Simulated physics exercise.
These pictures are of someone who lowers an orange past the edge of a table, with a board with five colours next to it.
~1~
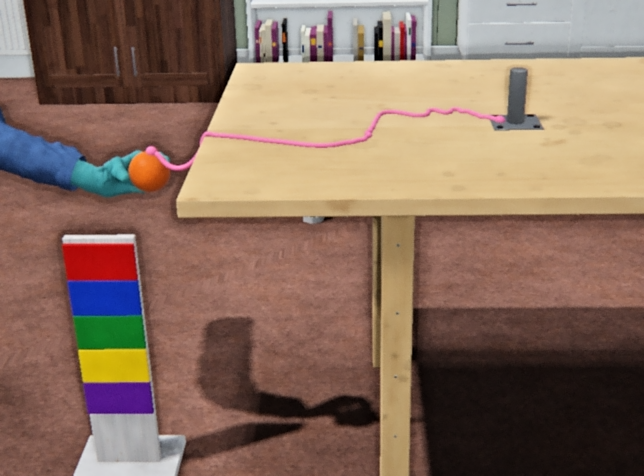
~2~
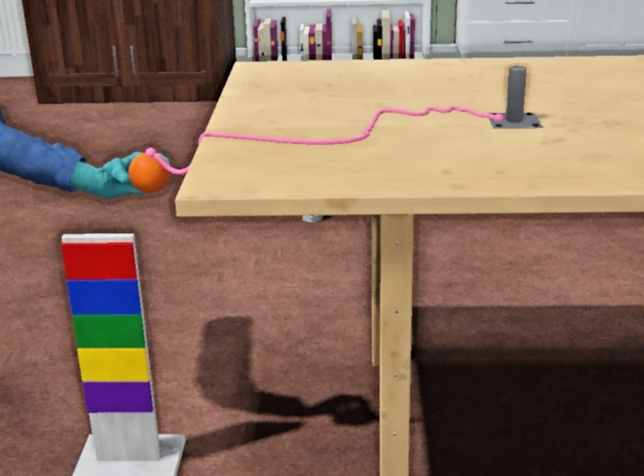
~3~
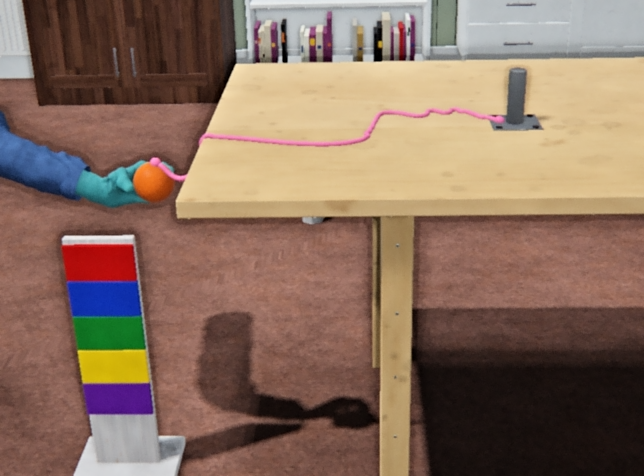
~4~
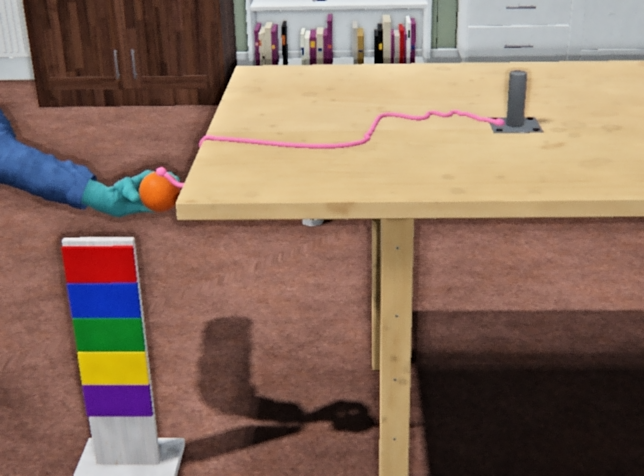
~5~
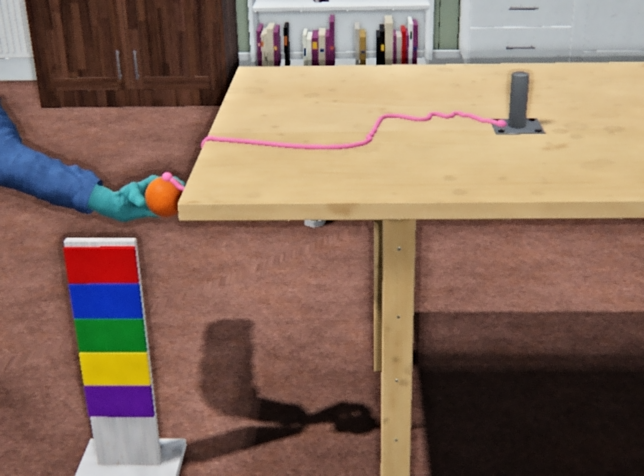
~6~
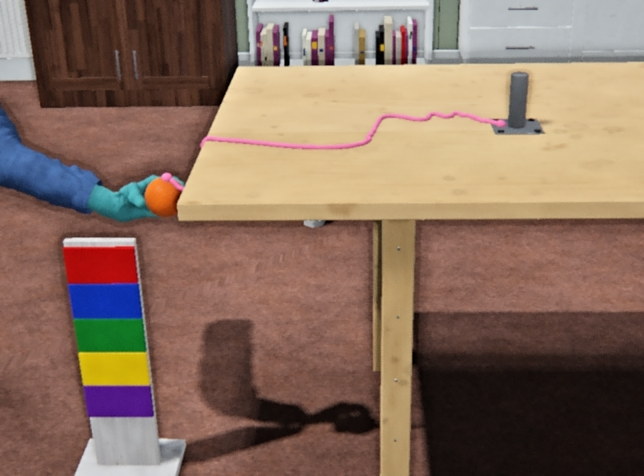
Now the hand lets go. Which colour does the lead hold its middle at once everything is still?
The lead holds its middle at green.
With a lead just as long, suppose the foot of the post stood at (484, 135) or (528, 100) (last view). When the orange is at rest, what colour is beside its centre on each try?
Answer, in order: Yellow, blue.
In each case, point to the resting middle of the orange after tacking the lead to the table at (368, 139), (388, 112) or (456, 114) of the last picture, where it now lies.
About (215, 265), (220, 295) and (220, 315).
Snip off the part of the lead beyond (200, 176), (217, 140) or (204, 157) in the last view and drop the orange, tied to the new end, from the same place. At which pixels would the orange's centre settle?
About (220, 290) first, then about (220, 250), and finally about (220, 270).
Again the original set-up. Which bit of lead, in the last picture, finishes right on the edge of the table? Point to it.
It's the bit near (316, 148).
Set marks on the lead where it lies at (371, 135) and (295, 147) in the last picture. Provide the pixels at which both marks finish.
Roughly at (281, 129), and the other roughly at (210, 155).
Early on, orange near (187, 333); level with green.
Midway, orange near (246, 323); level with green.
Near the end, orange near (219, 332); level with green.
Finally, orange near (222, 331); level with green. Its middle rests at the green band.
